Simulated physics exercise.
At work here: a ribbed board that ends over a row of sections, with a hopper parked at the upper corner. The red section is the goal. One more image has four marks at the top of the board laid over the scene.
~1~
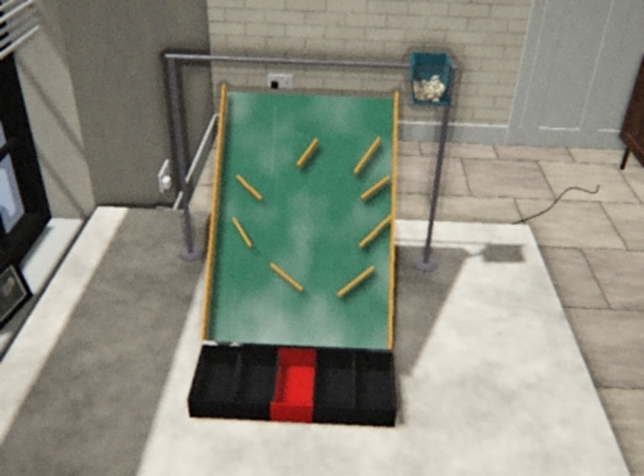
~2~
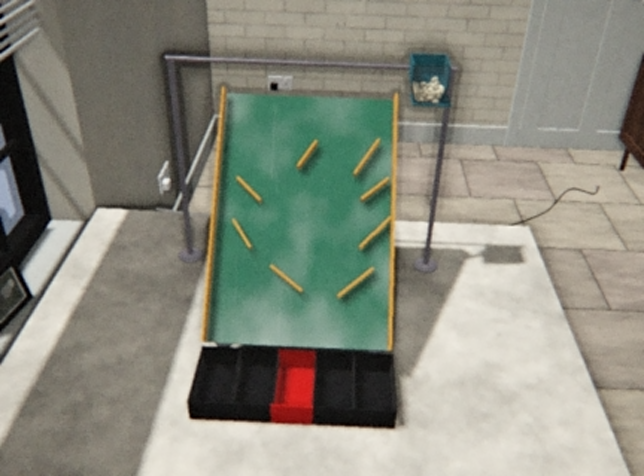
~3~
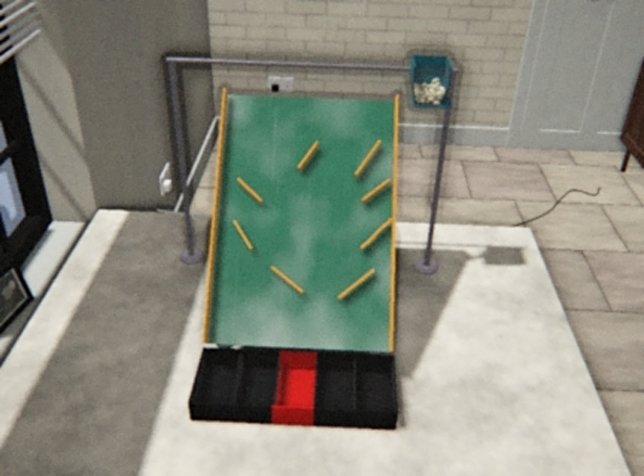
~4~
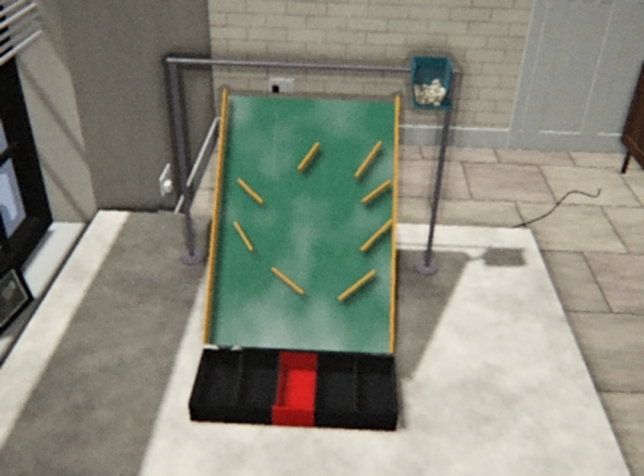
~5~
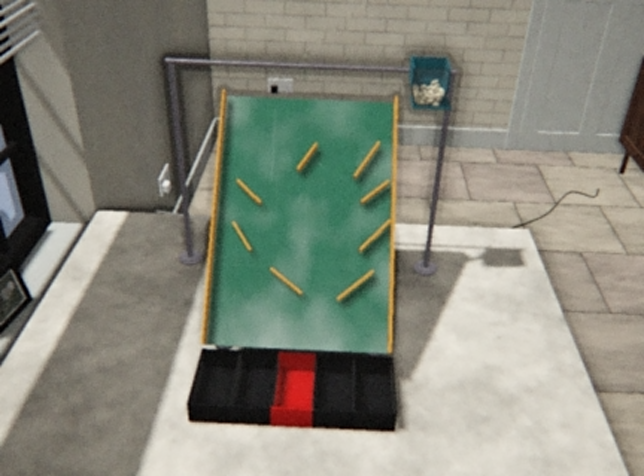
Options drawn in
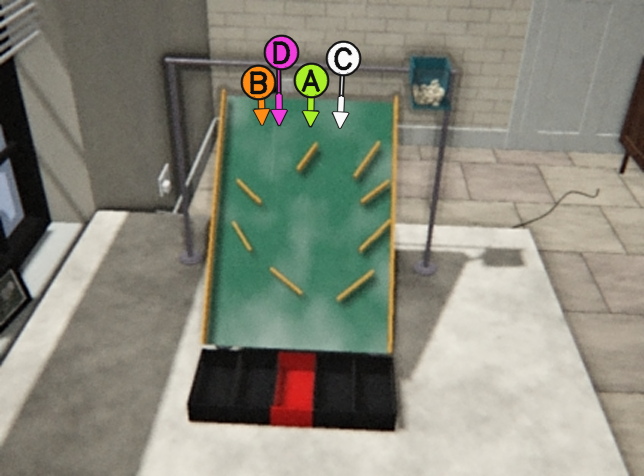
A green board with yellow ribs stands above black and red sections, and nothing moves.
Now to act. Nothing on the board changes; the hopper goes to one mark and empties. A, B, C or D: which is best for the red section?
The best mark is C.
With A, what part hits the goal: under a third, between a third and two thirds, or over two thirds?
It is under a third.
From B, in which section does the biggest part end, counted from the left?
The fourth from the left.
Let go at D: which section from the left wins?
It is the fourth one.
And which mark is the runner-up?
It is A.
On the marked copy, mark A meets the board at (310, 120); mark B meets the board at (261, 118); mark C meets the board at (340, 122); mark D meets the board at (279, 119).
With A, roughly a quarter in the red section, roughly two thirds in other sections, about a tenth outside the box.
With B, just a few in the red section, the larger part in other sections, about a tenth outside the box.
With C, roughly half in the red section, roughly half in other sections, just a few outside the box.
With D, not one piece in the red section, almost all in other sections.
